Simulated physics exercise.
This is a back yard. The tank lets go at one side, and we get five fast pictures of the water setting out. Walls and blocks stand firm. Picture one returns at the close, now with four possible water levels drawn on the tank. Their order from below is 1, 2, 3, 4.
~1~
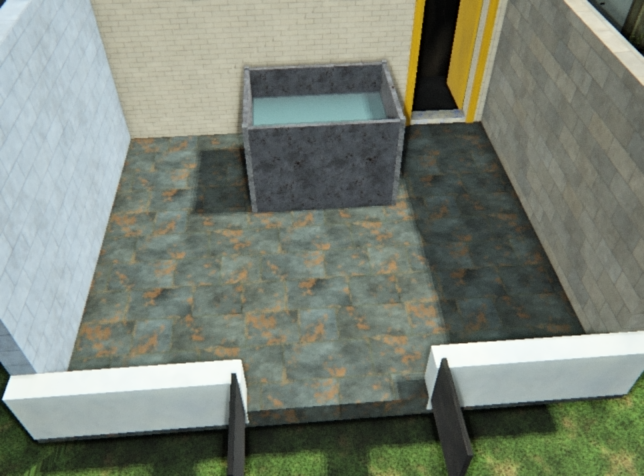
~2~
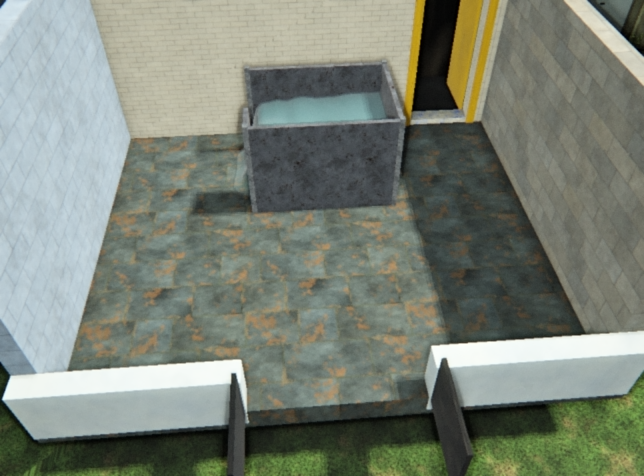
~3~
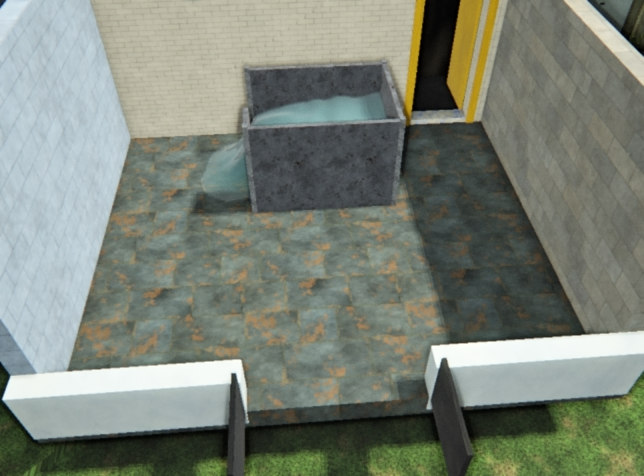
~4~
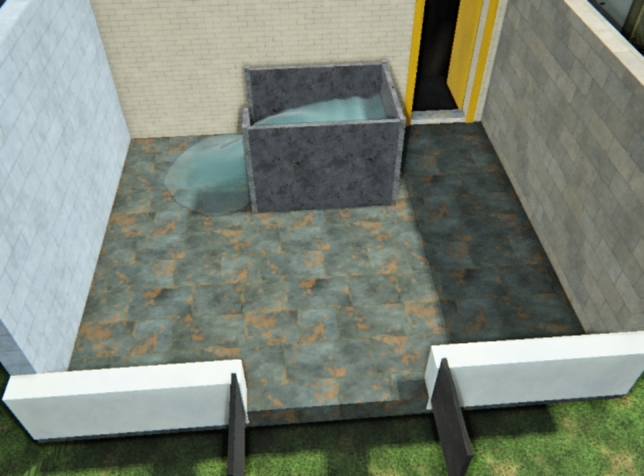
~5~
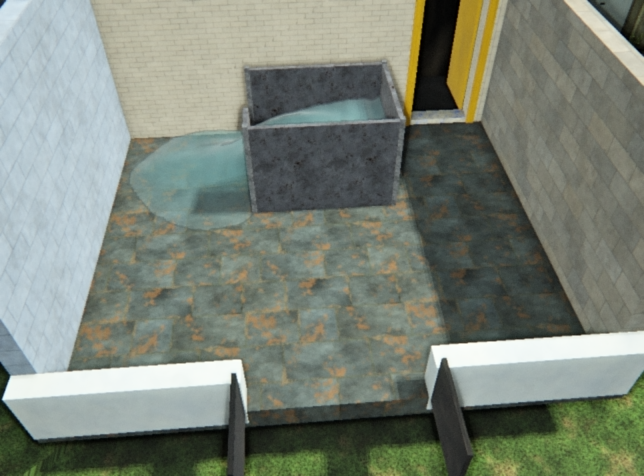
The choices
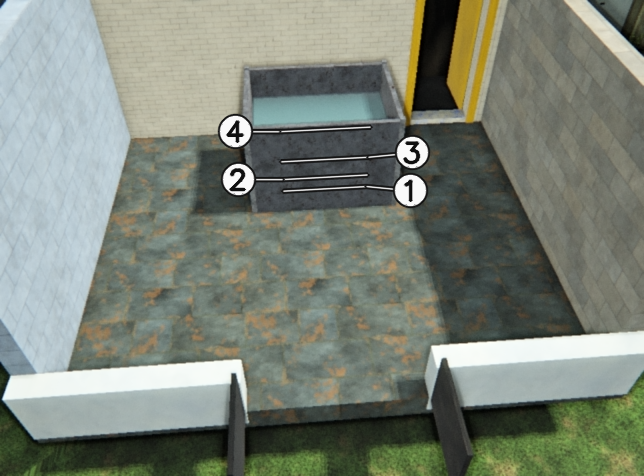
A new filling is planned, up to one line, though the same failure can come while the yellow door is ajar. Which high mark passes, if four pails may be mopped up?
Line 3 just does it.
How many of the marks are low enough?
Three of the four.
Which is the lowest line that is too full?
Here it is line 4.
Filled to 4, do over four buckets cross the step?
Yes, that goes wrong.
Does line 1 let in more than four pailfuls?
No.
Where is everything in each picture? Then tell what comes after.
Water in the tank at rest, its middle at (320, 121); foot of the yellow doorway at (437, 123); open gate at (337, 350).
Water covers 1 % of the ground and shows as far out as (239, 180).
Water covers 4 % of the ground and shows as far out as (213, 193).
Water covers 8 % of the ground and shows as far out as (171, 184).
Water covers 13 % of the ground and shows as far out as (141, 165).
On the marked copy, 1 at (325, 188); 2 at (325, 177); 3 at (325, 159); 4 at (325, 129); from the bottom up 1, 2, 3, 4.
With 1, nothing gets over.
With 2, nothing gets over.
With 3, a bucket or two gets in.
With 4, about 11 bucketfuls get in.
